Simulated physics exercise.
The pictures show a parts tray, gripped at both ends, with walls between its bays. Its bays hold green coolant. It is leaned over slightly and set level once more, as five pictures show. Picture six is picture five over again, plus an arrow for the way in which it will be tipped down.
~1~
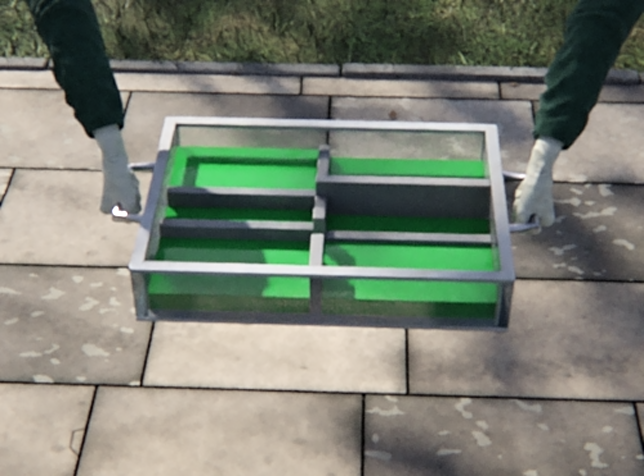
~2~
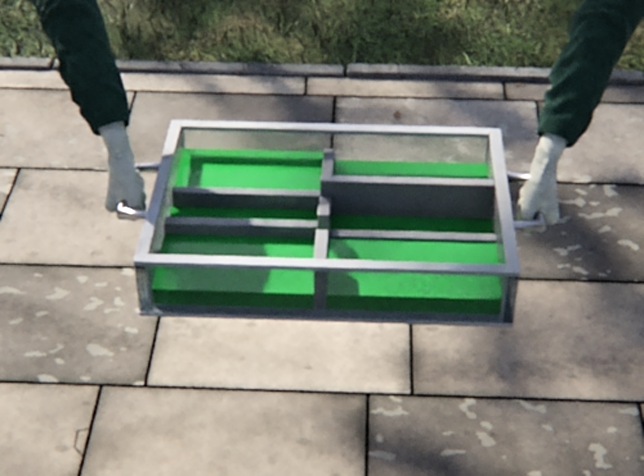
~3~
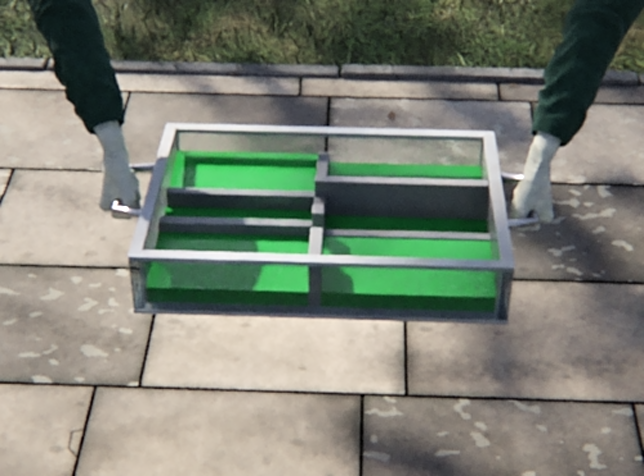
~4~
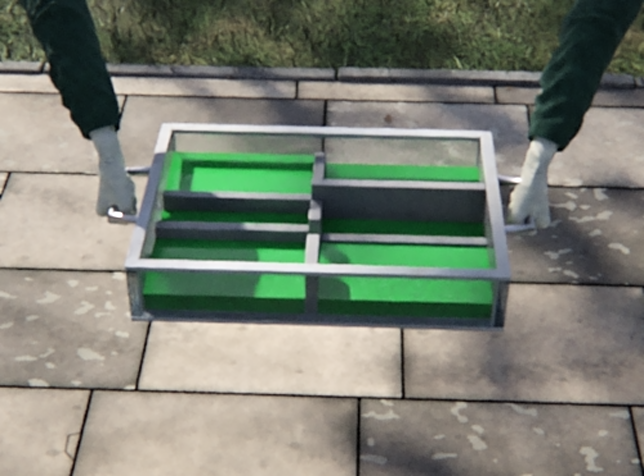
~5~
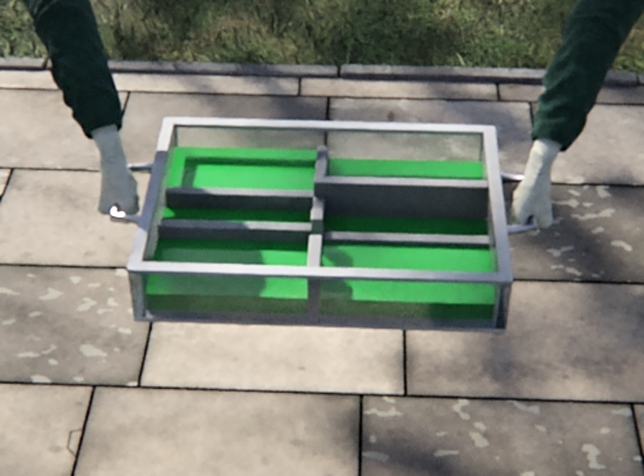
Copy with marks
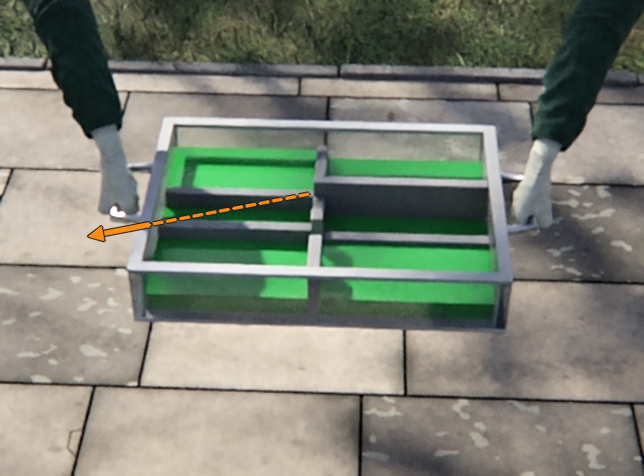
Green liquid in a divided, clear-sided tray as two gloved hands tilt it slightly toward the back, then level it again.
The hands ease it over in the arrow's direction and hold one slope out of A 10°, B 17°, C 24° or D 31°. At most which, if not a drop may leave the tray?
A.
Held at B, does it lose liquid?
Yes, it does.
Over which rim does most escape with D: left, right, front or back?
The left rim.
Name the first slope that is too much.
That would be B.
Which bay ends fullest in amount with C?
The front left bay.
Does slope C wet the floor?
Yes, that goes wrong.
The tray is level; deepest in the back left bay, at (248, 171), shallowest in the centre right.
Tipped about 3° down to the back; no wall is crossed.
Tipped about 5° down to the back; no wall is crossed.
Tipped about 3° down to the back; no wall is crossed.
The tray is level; deepest in the back left bay, at (246, 171), shallowest in the centre right.
The arrow ends at (93, 235).
If A is chosen, nothing spills; the front left bay holds the most.
If B is chosen, about 14 % goes over the rim.
If C is chosen, about 48 % goes over the rim.
If D is chosen, about 66 % goes over the rim.
